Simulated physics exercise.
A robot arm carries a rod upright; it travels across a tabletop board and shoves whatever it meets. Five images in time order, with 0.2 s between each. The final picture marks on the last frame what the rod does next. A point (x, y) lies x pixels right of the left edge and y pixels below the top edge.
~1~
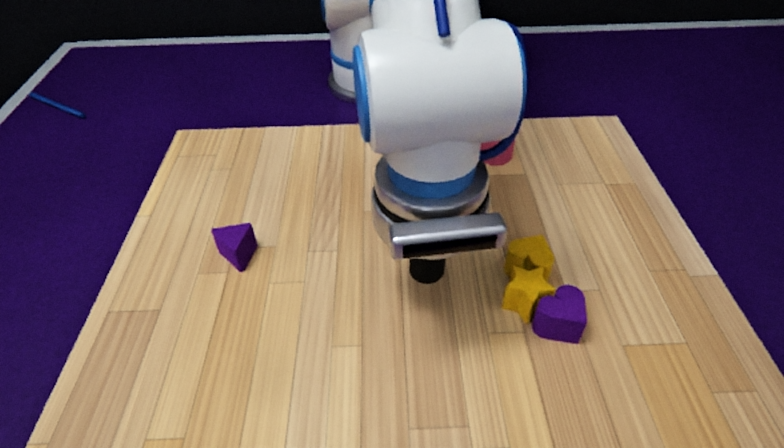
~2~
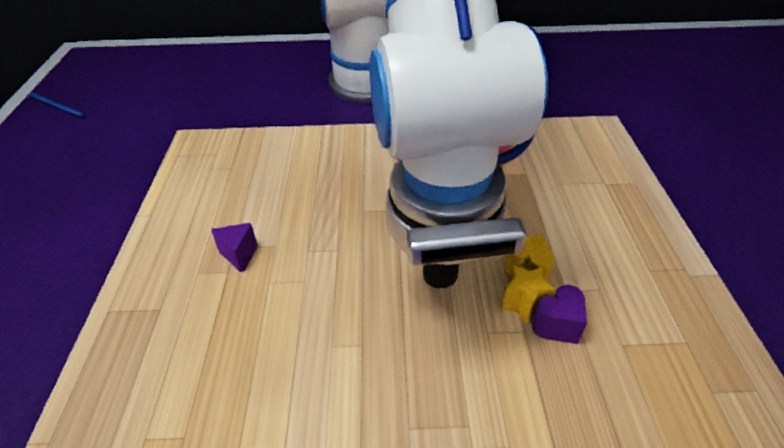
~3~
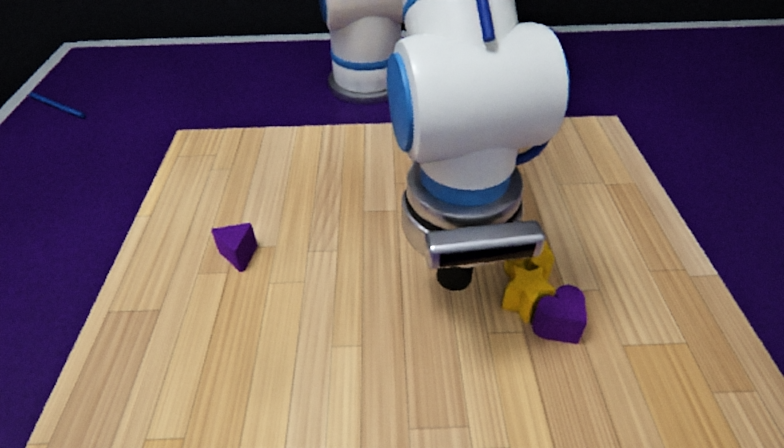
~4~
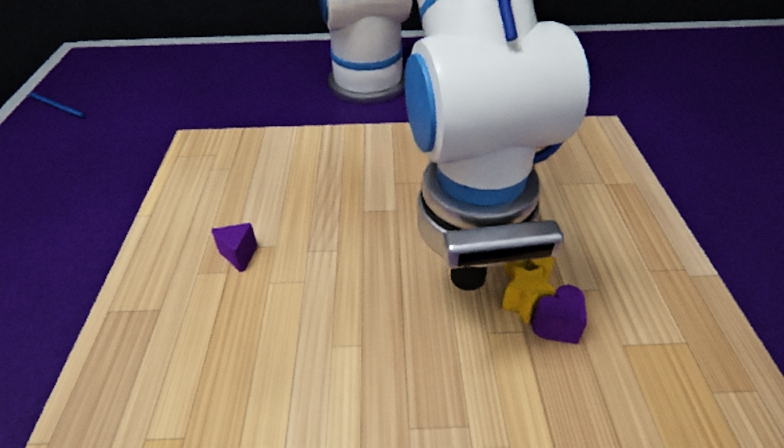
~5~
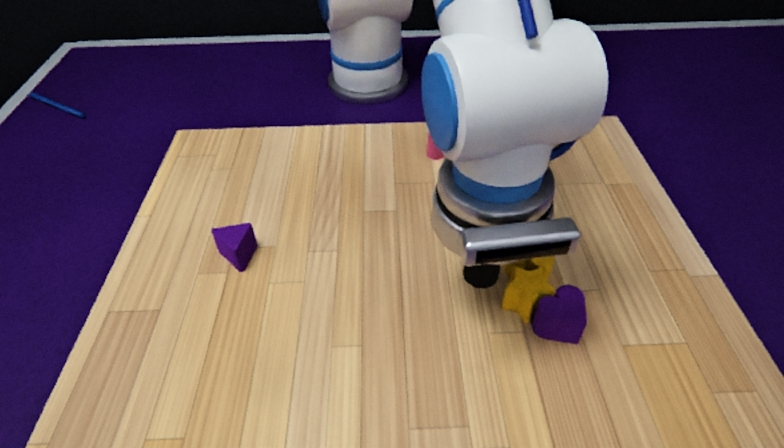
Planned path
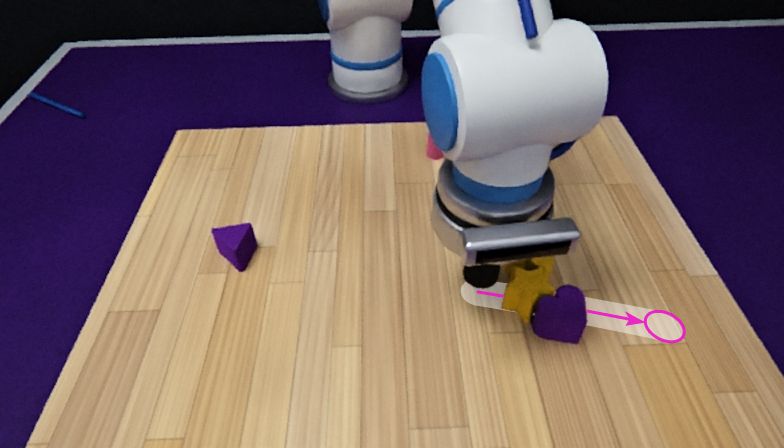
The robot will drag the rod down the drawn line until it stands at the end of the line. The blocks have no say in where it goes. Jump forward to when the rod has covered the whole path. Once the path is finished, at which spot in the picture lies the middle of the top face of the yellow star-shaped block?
I'd say the yellow star-shaped block ends with its top centre at (702, 334).
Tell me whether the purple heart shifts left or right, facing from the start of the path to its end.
It moves right.
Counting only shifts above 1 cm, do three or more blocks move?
Going by the path, no.
Path on the board, in a line from (478, 292) to (665, 326).
One third of the way, rod (543, 286); yellow star-shaped block (581, 292); purple heart (613, 318), turned 15° clockwise.
Two thirds of the way, rod (607, 297); yellow star-shaped block (647, 311), turned 25° clockwise; purple heart (674, 344), turned 30° clockwise.
At the end, rod (675, 310); yellow star-shaped block (702, 334), turned 55° clockwise; yellow heart in place; purple heart (713, 371), turned 60° clockwise.
